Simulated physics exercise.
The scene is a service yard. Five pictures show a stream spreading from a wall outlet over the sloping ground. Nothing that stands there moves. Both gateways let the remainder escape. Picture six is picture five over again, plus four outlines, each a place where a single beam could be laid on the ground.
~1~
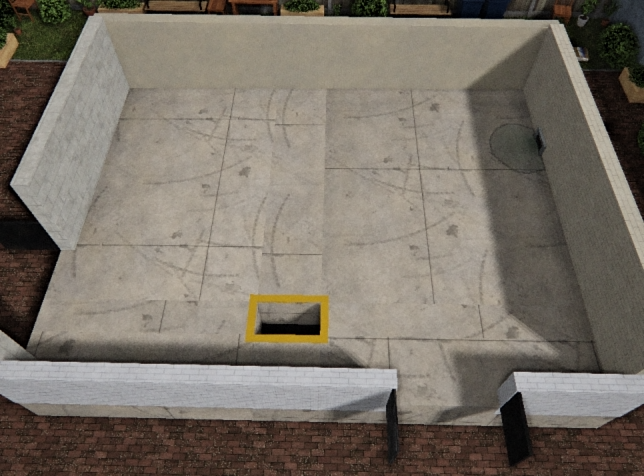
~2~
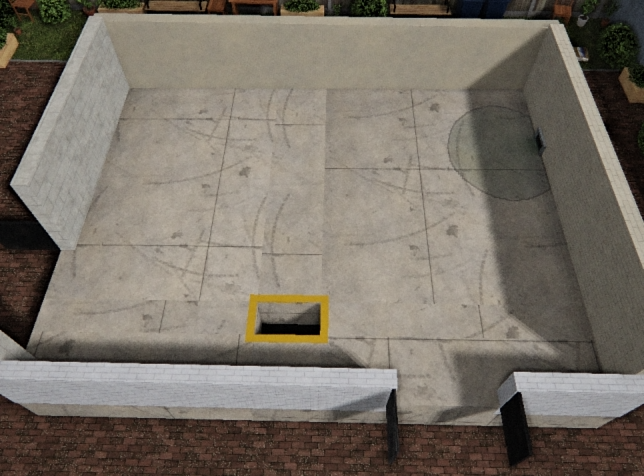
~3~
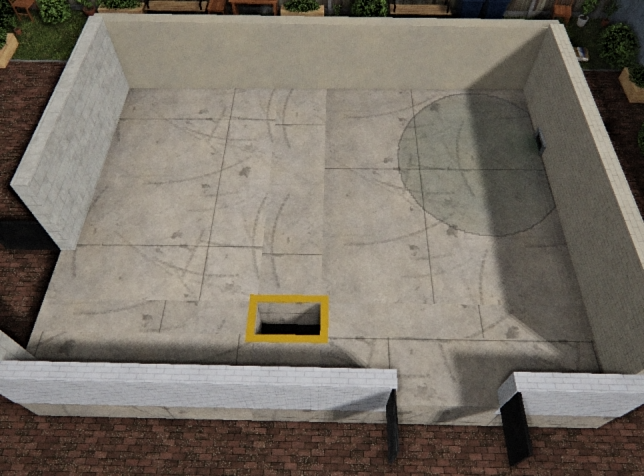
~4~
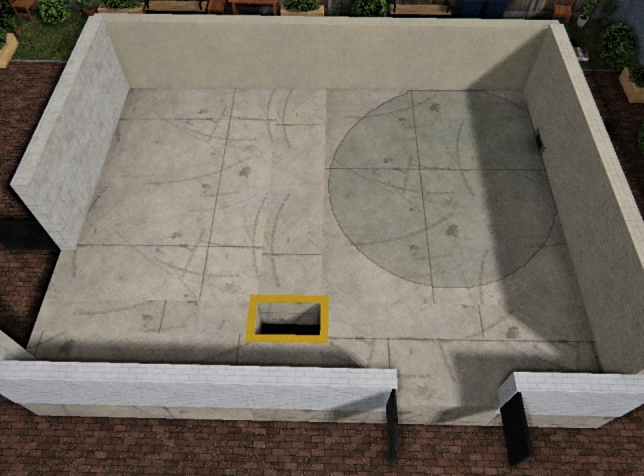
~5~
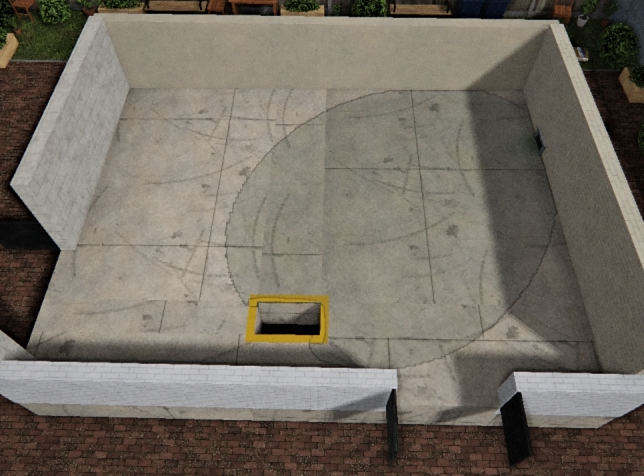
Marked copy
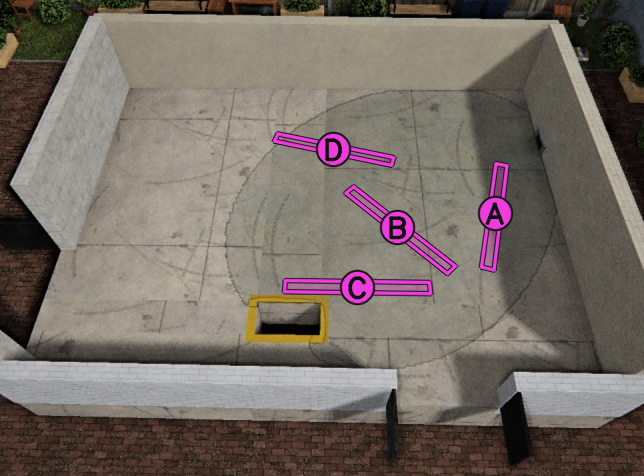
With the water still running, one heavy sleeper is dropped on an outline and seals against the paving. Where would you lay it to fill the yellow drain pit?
D is best.
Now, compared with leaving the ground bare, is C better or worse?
It is worse.
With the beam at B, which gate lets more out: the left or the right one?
More leaves on the left.
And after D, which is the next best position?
A.
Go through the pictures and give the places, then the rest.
Outfall at (541, 142); yellow drain pit at (288, 318); open gate at (58, 301); open gate at (443, 389); 2 % of the ground under water, visible out to (511, 166); yellow drain pit still dry, in the first frame.
In the second frame, 6 % of the ground under water, visible out to (467, 176); yellow drain pit still dry.
In the third frame, 14 % of the ground under water, visible out to (408, 180); yellow drain pit still dry.
In the fourth frame, 27 % of the ground under water, visible out to (359, 244); yellow drain pit still dry.
In the fifth frame, 45 % of the ground under water, visible out to (244, 283); yellow drain pit taking water.
In magenta, A from (487, 268) to (501, 164); B from (349, 189) to (451, 269); C from (284, 286) to (430, 288); D from (276, 137) to (392, 161).
If A is chosen, about 19 % of the stream goes into the yellow drain pit, about 81 % out by the gates.
If B is chosen, about 2 % of the stream goes into the yellow drain pit, about 97 % out by the gates.
If C is chosen, about 3 % of the stream goes into the yellow drain pit, about 96 % out by the gates.
If D is chosen, about 27 % of the stream goes into the yellow drain pit, about 73 % out by the gates.
